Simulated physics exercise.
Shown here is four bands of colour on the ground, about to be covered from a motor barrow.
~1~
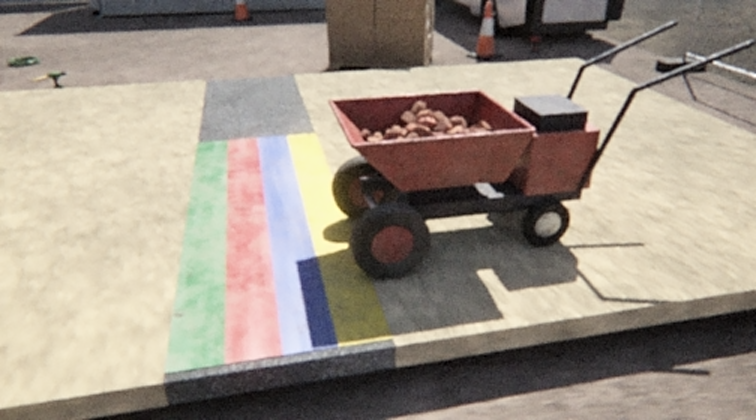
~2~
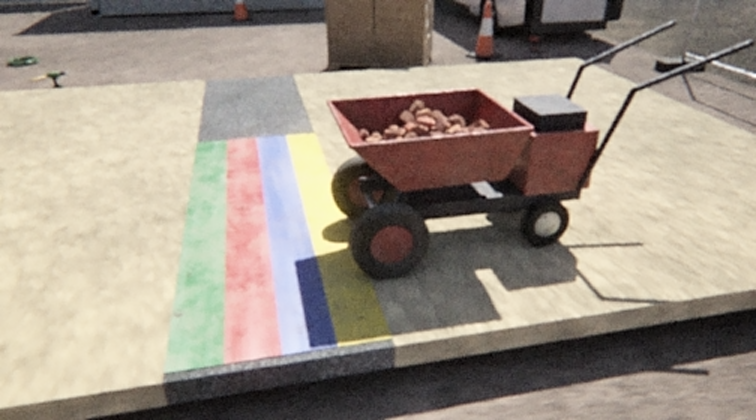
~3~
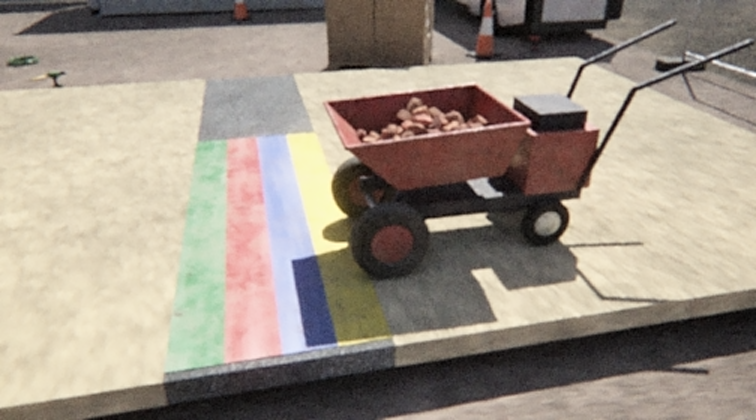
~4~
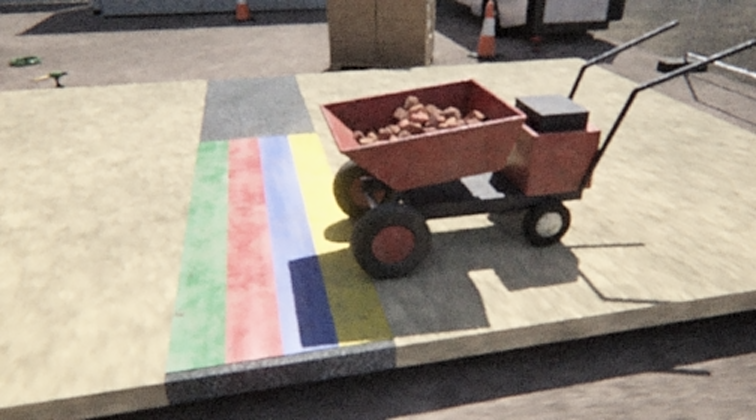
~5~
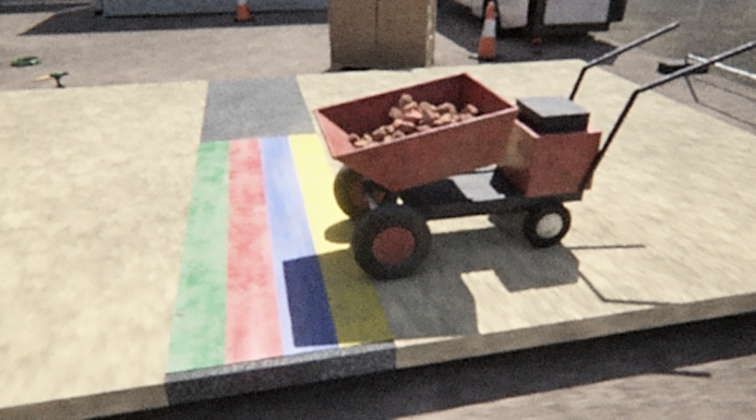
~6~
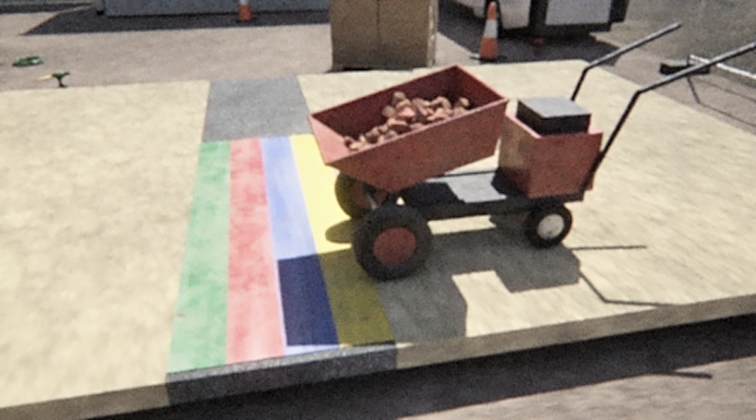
A red motor barrow with black handles, its skip loaded with reddish-brown lumps of rubble, stands right of centre on a pale platform in a sunlit yard, seen from slightly above and to the side. Green, red, blue and yellow strips lie left to right beside its front wheels, with orange cones behind. The skip, level at first, tilts gradually down to the left while the wheels and view stay almost still.
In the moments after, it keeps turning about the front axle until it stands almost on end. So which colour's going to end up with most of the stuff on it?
Most of it lands on red.
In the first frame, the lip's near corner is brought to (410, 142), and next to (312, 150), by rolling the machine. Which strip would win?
Going by the pictures, the first try gives that blue strip and the second gives the green strip.
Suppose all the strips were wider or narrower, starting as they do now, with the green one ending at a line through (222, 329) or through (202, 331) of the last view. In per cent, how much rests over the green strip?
The first gives around 40 per cent, the second around 40 per cent.
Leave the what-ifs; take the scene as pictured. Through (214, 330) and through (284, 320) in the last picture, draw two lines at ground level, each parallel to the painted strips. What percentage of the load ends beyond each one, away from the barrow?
I'd say about 20 and about 80 in a hundred.
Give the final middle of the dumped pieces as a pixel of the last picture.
About pixel (239, 255).
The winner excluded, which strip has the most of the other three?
The green one.
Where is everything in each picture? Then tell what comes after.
The first picture shows lip of the skip at (353, 147), level; top of the load at (428, 136), lumps of rubble; yellow strip at (355, 305); blue strip at (304, 312); red strip at (252, 319); green strip at (198, 327).
The second picture shows lip of the skip at (351, 147), level; top of the load at (426, 136).
The third picture shows lip of the skip at (347, 148), tipped barely; top of the load at (439, 124).
The fourth picture shows lip of the skip at (342, 152), tipped a little; top of the load at (436, 122).
The fifth picture shows lip of the skip at (334, 158), tipped a little; top of the load at (439, 127).
The sixth picture shows lip of the skip at (326, 164), tipped clearly; top of the load at (432, 123); yellow strip at (357, 306); blue strip at (306, 313); red strip at (254, 320); green strip at (200, 327).
Soon, skip tipped steeply; all in the skip.
A while on, skip tipped right over; most in the skip; a small part over the red strip; a stray few over the green strip; a stray few falling.
Towards the end, skip tipped right over; about a quarter in the skip; a stray few over the blue strip; about half over the red strip; about a quarter over the green strip; a small part off the paint.
Finally, skip tipped right over; a small part in the skip; none over the yellow strip; a small part over the blue strip; about half over the red strip; about a quarter over the green strip; a small part off the paint.
